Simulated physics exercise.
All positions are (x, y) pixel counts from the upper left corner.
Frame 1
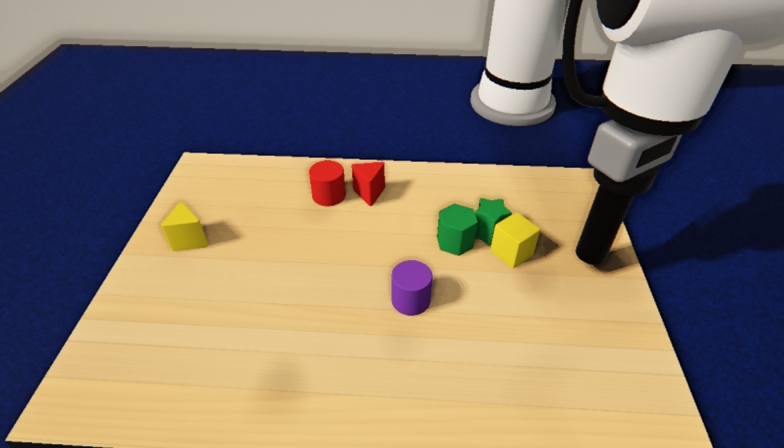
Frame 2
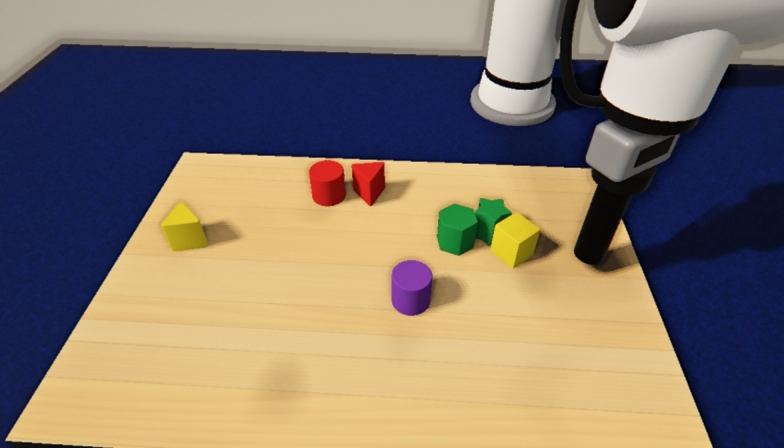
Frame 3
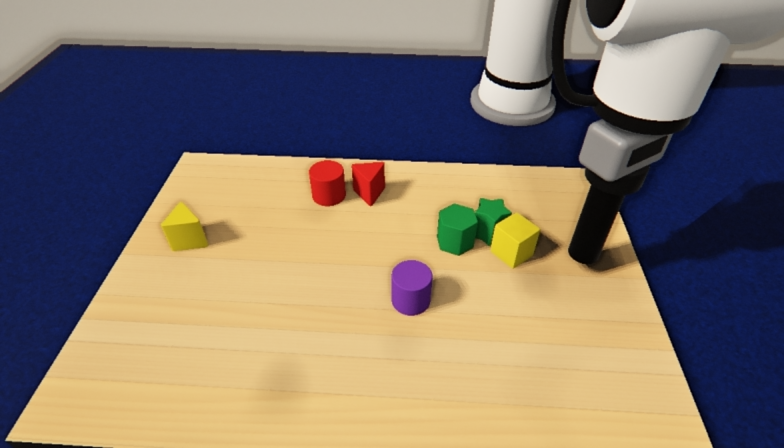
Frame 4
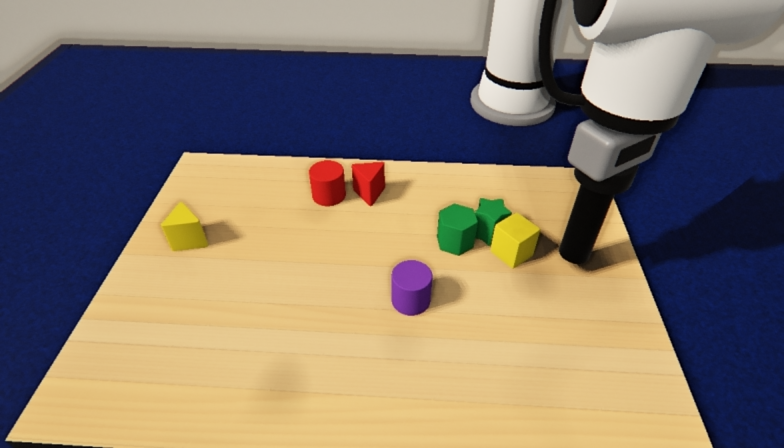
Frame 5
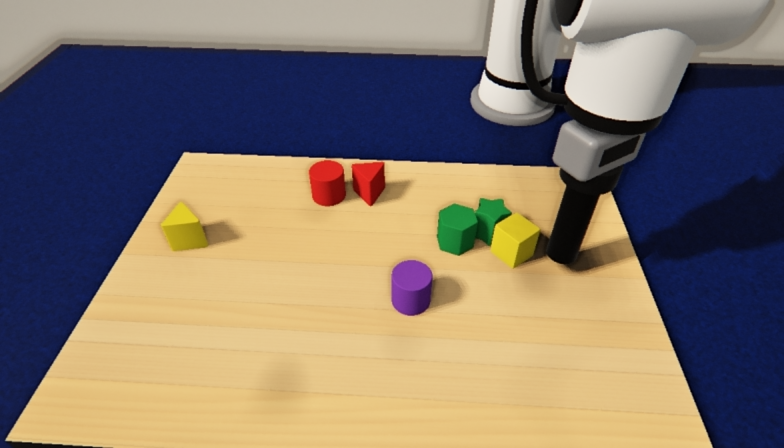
A white robot arm with a black rod stands at the right of a pale wooden board on a blue surface, seen from above at a fixed angle. A yellow block sits at left, two red blocks at the back, a purple cylinder near the middle, and two green blocks beside a yellow one at right. The arm slides the rod slightly leftward, close to the unmoving yellow block.
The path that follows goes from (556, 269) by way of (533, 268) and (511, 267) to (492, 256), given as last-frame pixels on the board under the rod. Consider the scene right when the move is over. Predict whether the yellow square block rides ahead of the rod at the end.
Still leading.
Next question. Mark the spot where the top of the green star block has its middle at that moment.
Just about (475, 189).
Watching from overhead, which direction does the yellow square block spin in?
Viewed from overhead, the yellow square block winds up turned clockwise.
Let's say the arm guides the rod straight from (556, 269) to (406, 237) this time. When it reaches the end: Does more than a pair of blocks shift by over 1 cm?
That would be a yes.
On the path given first. Halfway along, rod (526, 253); green star block (488, 204); yellow square block (505, 224), turned 15° clockwise.
At the end, rod (495, 241); green hexagon (445, 211), turned 35° anticlockwise; green star block (475, 189), turned 30° clockwise; yellow square block (481, 209), turned 35° clockwise.
